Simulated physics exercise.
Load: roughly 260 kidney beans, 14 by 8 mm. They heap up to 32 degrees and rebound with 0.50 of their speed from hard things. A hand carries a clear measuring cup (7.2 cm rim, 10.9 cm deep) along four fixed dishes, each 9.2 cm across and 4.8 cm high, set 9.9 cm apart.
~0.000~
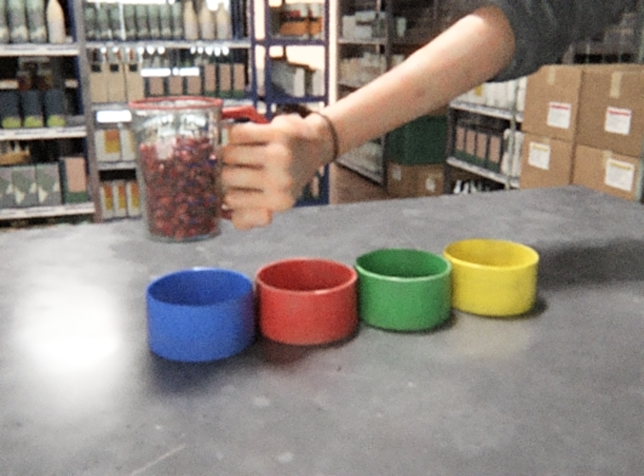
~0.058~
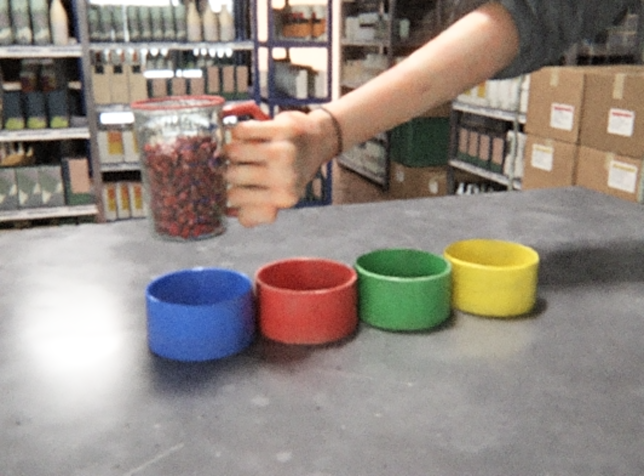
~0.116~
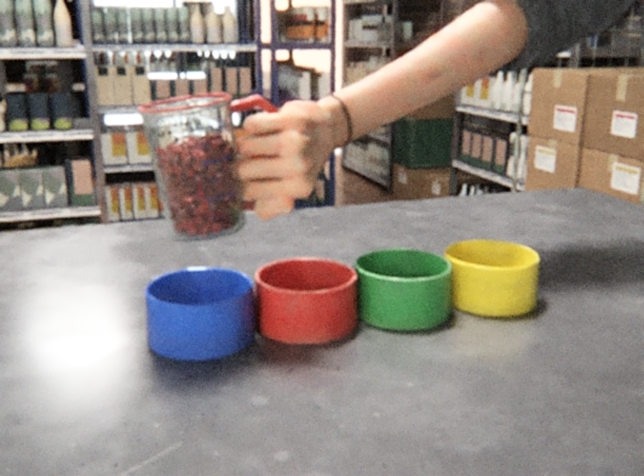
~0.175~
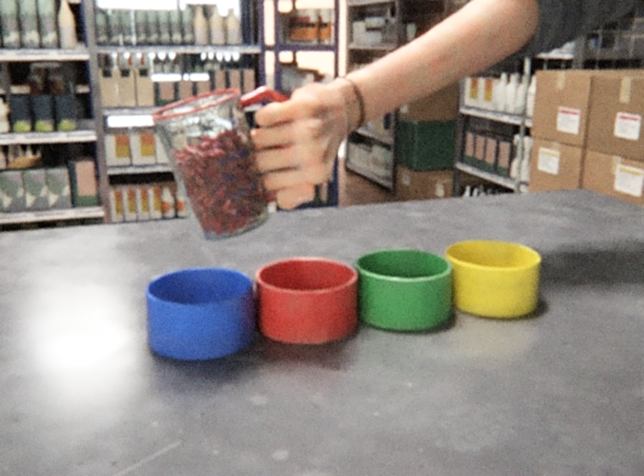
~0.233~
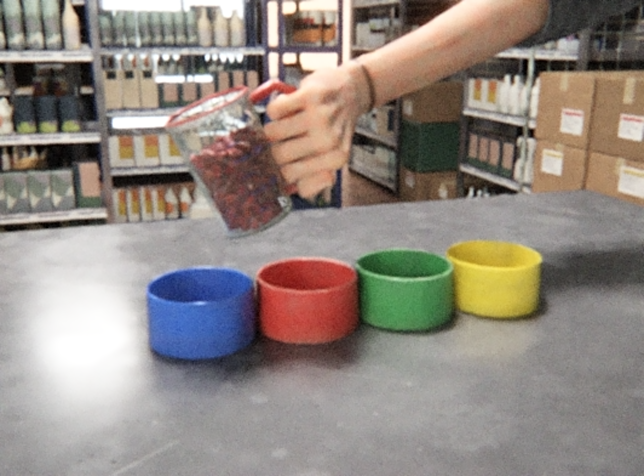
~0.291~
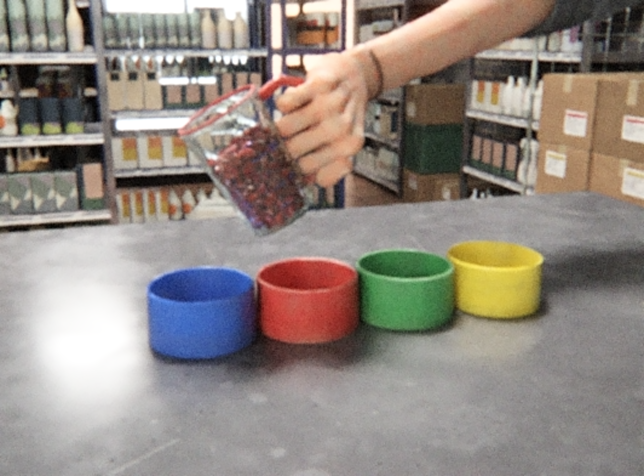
A hand moves a clear cup of kidney beans right above colored dishes, tilting it left.
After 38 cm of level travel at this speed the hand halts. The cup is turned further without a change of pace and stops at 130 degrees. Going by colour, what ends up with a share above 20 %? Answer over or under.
Red dish: Under; blue dish: Under; green dish: Over; yellow dish: Under; on the counter: Under.
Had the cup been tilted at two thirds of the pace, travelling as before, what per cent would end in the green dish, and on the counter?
In that case green 0; counter 0.
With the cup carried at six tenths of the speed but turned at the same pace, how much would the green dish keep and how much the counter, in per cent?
Then: Green 0; counter 0.
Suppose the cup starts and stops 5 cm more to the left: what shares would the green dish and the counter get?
Then: Green 50, counter 10.
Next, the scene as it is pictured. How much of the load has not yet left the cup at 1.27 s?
Roughly 0 per cent.
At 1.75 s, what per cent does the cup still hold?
Roughly 0 per cent.
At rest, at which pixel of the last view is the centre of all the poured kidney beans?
Near (408, 289).
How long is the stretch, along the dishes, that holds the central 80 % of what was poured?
Some 7 cm.
After 0.88 s, tilt 109 degrees; cup holds 95 %, red 5 %.
After 1.27 s, tilt 130 degrees; cup holds 0 %, red 5 %, green 85 %, yellow 5 %.
Then, at 1.75 s, tilt 130 degrees; cup holds 0 %, red 5 %, green 85 %, yellow 5 %.
In the end, at 2.4 s, red 5 %, blue 0 %, green 85 %, yellow 5 %, counter 5 %.
